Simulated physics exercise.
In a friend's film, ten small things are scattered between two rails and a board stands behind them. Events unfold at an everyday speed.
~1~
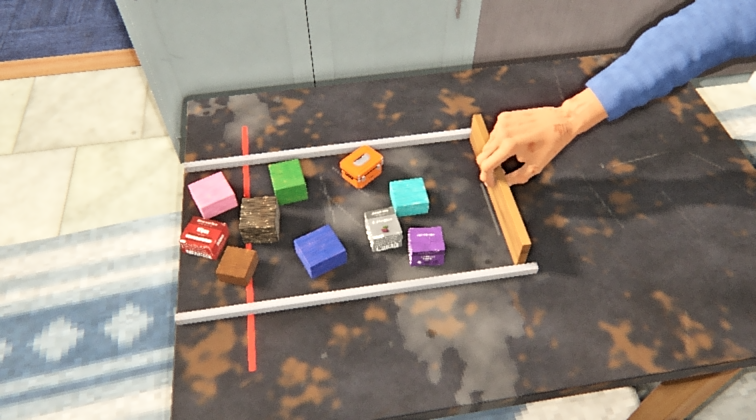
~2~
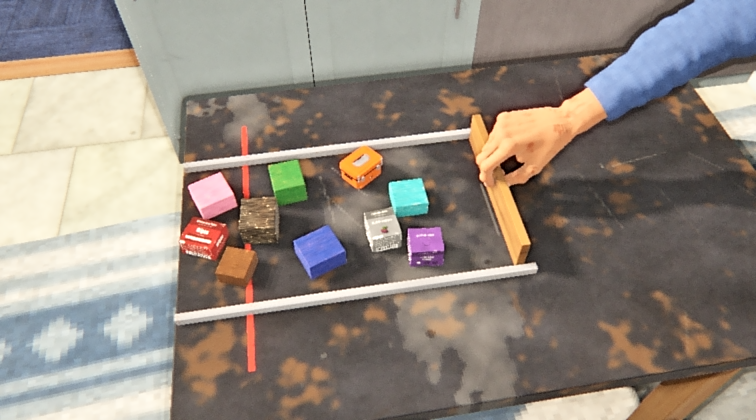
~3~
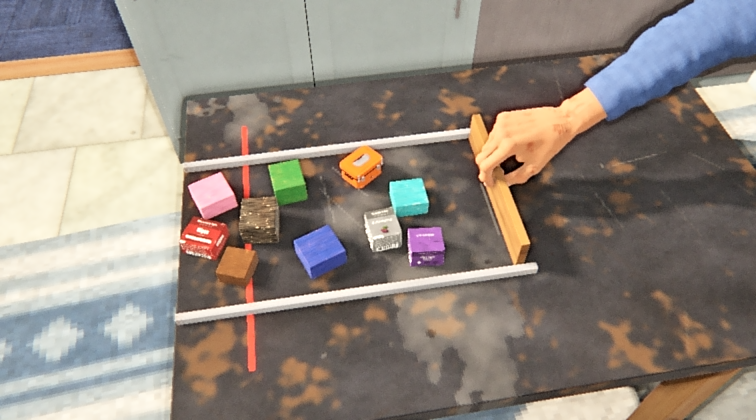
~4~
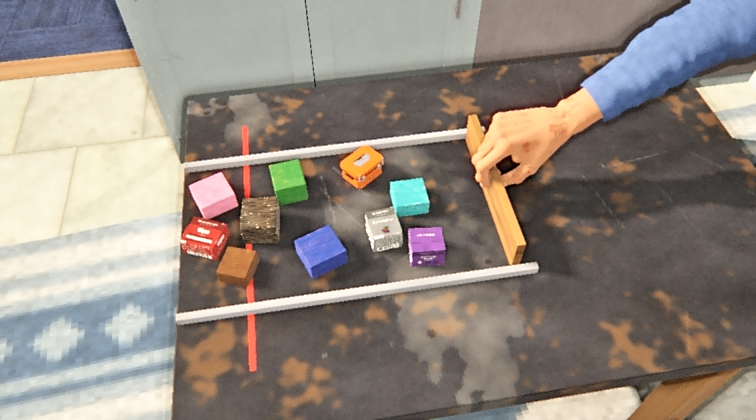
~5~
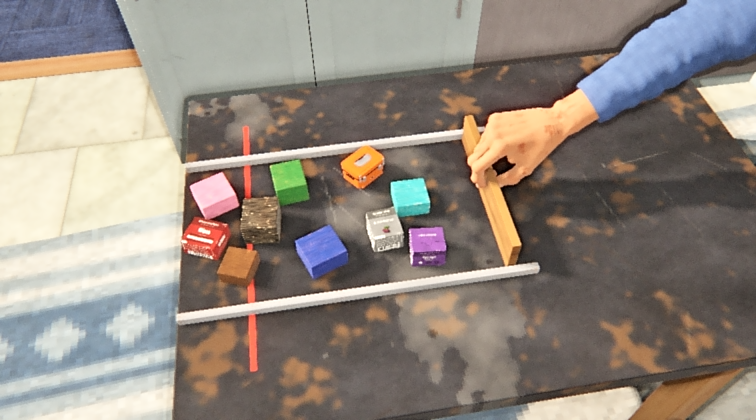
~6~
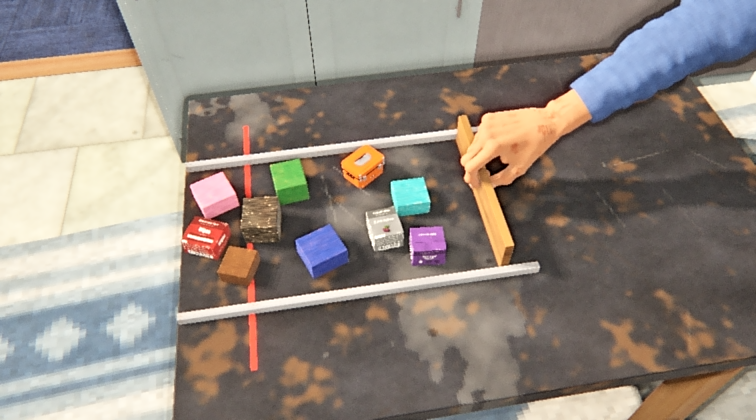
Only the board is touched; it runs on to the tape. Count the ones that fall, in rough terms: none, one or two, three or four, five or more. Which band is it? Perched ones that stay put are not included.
Most likely three, perhaps four, will tumble off the end.
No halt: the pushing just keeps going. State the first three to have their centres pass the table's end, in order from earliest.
They are the red box, then the pink block, then the brown block.
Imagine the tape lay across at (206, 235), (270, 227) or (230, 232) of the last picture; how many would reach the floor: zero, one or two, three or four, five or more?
Taking the three places in turn, it would be five or more; one to two; 5 or more.
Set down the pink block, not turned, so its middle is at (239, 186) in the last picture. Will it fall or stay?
From that start the object does not stay.
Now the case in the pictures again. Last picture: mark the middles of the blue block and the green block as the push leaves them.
The blue block ends up near (195, 290), and the green block near (192, 192).
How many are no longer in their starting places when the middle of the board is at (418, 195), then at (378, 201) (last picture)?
First position 3; second position 5.
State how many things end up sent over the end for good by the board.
Count = 3.
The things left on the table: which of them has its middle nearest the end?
The answer: The green block.
Soon after, none off yet; red box at rest near (206, 238); pink block at rest near (215, 195); brown block at rest near (239, 266).
Then, none off yet; red box at rest near (206, 238); pink block at rest near (215, 195); brown block moving near (235, 267).
At rest, the number that fall off is three or four; fallen, brown block, pink block and red box.
